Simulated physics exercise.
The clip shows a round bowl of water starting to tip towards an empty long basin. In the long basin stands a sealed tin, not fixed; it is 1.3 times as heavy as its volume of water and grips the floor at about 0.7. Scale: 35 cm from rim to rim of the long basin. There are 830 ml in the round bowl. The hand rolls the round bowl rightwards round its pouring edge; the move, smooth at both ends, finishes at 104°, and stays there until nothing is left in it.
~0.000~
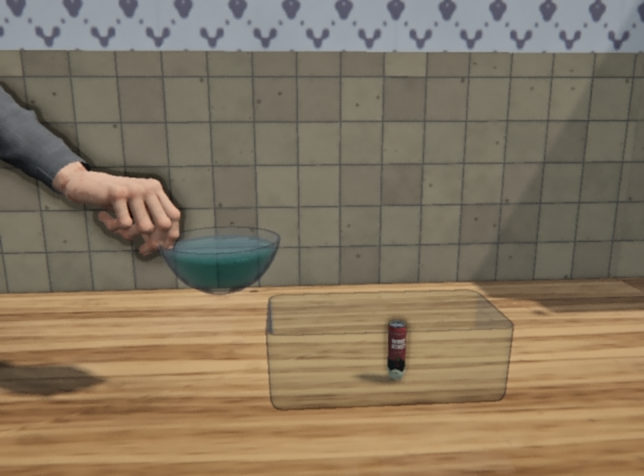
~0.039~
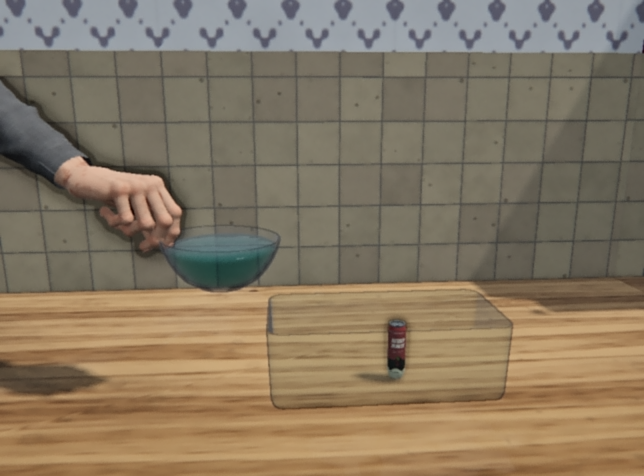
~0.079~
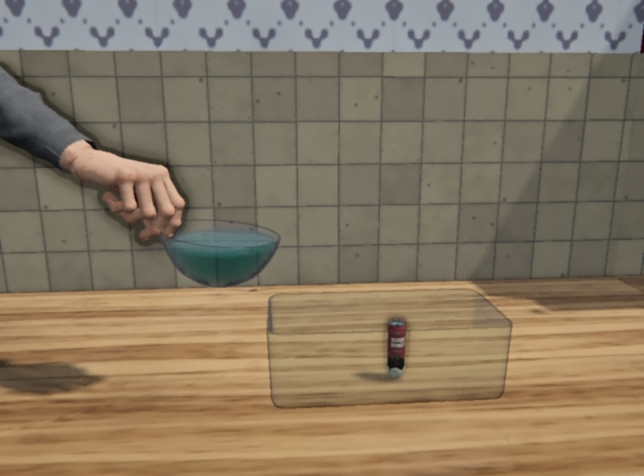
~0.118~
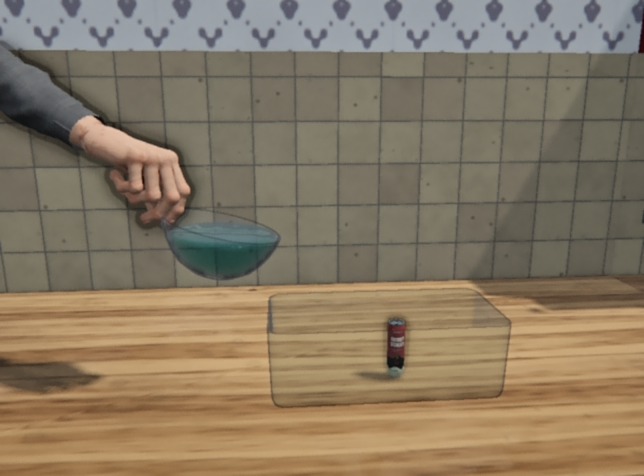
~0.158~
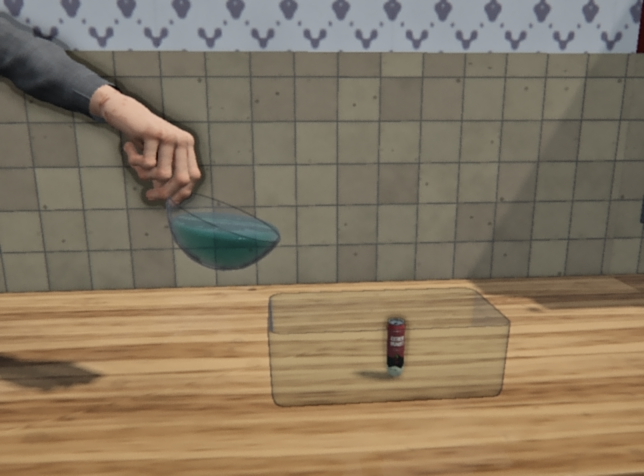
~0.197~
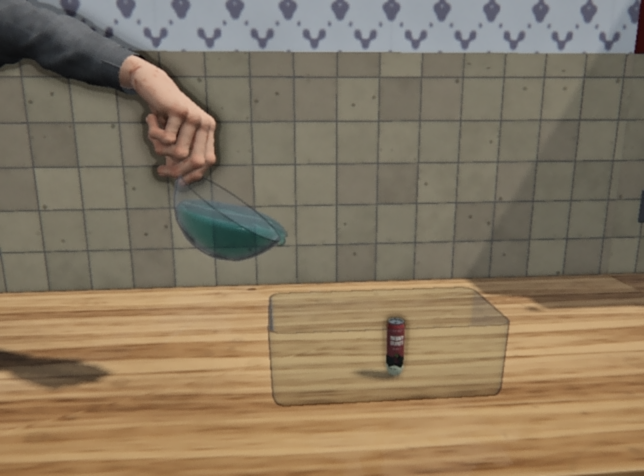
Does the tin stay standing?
The tin topples.
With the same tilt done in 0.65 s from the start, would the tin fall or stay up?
Then it falls.
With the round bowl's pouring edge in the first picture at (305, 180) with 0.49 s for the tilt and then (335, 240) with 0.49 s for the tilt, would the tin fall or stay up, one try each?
First it stays up; then it stays up.
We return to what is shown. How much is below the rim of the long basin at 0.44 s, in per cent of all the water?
Some 14 per cent.
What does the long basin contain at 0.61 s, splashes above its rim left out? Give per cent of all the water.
Some 96 per cent.
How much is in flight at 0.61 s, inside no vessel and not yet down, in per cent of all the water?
About 4 per cent.
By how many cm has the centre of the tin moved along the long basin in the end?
About 8.5 cm.
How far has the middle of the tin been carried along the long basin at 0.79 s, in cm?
Some 5 cm.
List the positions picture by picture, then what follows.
Tilt 0°; pouring edge (280, 239); surface from (166, 247) to (277, 245); the long basin's rim runs from (268, 315) to (495, 308); the tin's top is at (398, 326), in the first frame.
Tilt 2°; pouring edge (280, 239); surface from (166, 245) to (277, 244), in the second frame.
Tilt 7°; pouring edge (280, 239); surface from (167, 240) to (277, 240), in the third frame.
Tilt 14°; pouring edge (280, 239); surface from (169, 231) to (279, 235), in the fourth frame.
Tilt 25°; pouring edge (280, 239); surface from (172, 218) to (278, 233); 3 per cent is over the edge, in the fifth frame.
Tilt 36°; pouring edge (279, 239); surface from (178, 203) to (268, 225); 7 per cent is over the edge, in the sixth frame.
By 0.44 s the tilt is 101° and 19 per cent is still to pour; the tin stands where it began.
By 0.61 s the tilt is 104° and 0 per cent is still to pour; the tin leans 4°.
By 0.79 s the tilt is 104° and 0 per cent is still to pour; the tin leans 30°.
By 0.99 s the tilt is 104° and 0 per cent is still to pour; the tin lies on its side.
At rest the tin lies on its side.
